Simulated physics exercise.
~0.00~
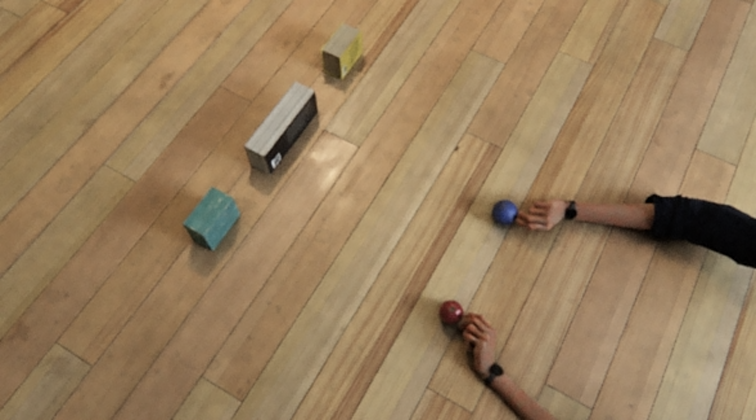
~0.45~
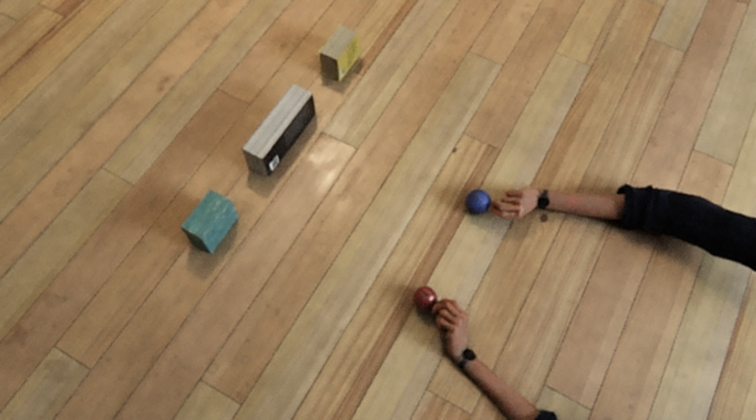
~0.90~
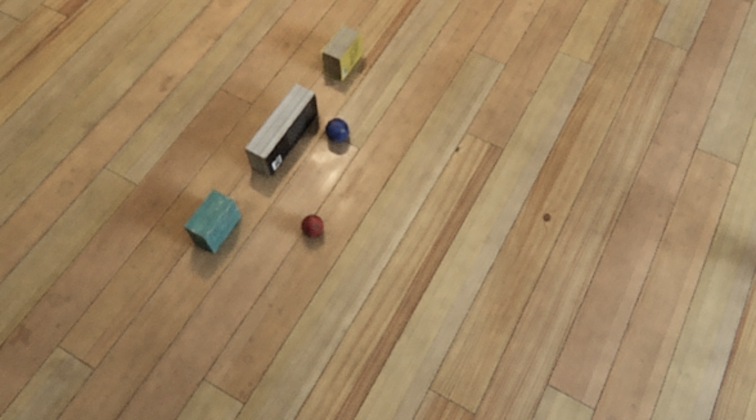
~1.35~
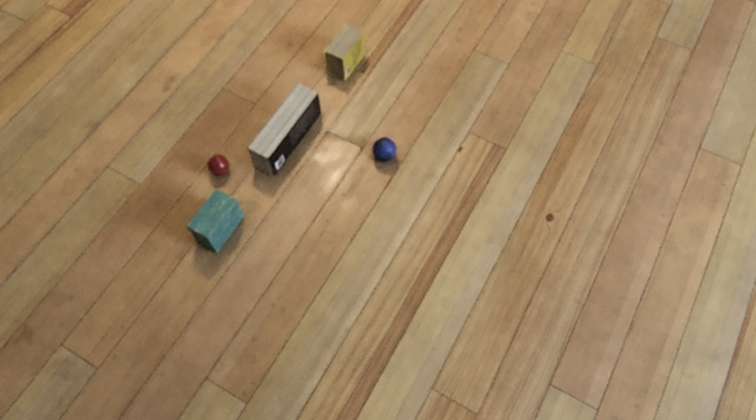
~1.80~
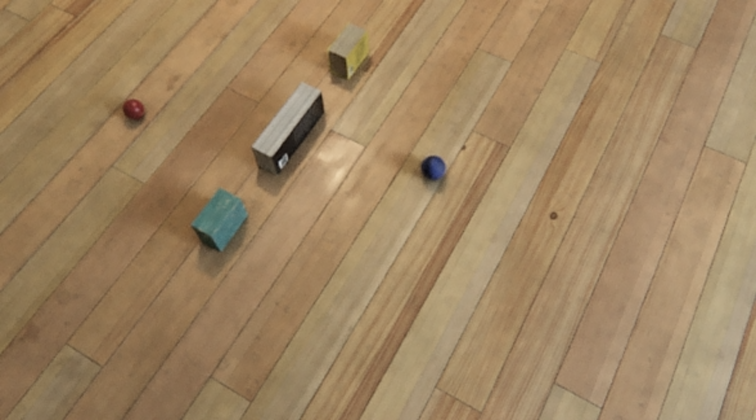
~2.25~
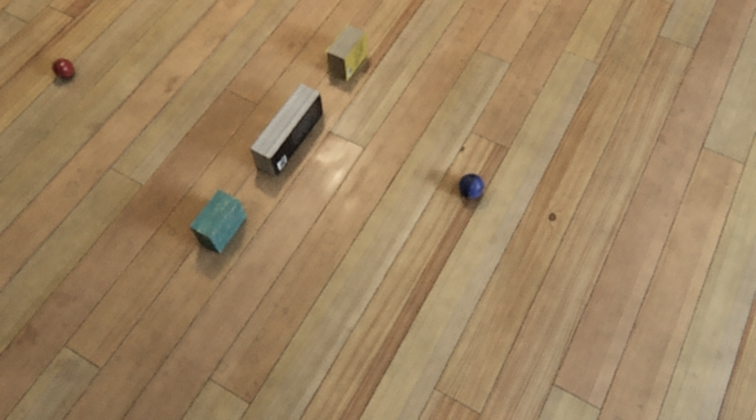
A red ball and a blue ball were rolled by two hands across a wooden floor toward three spaced-out blocks; the red one slipped through a gap and kept rolling away to the upper left, while the blue one bounced off and rolled back right.
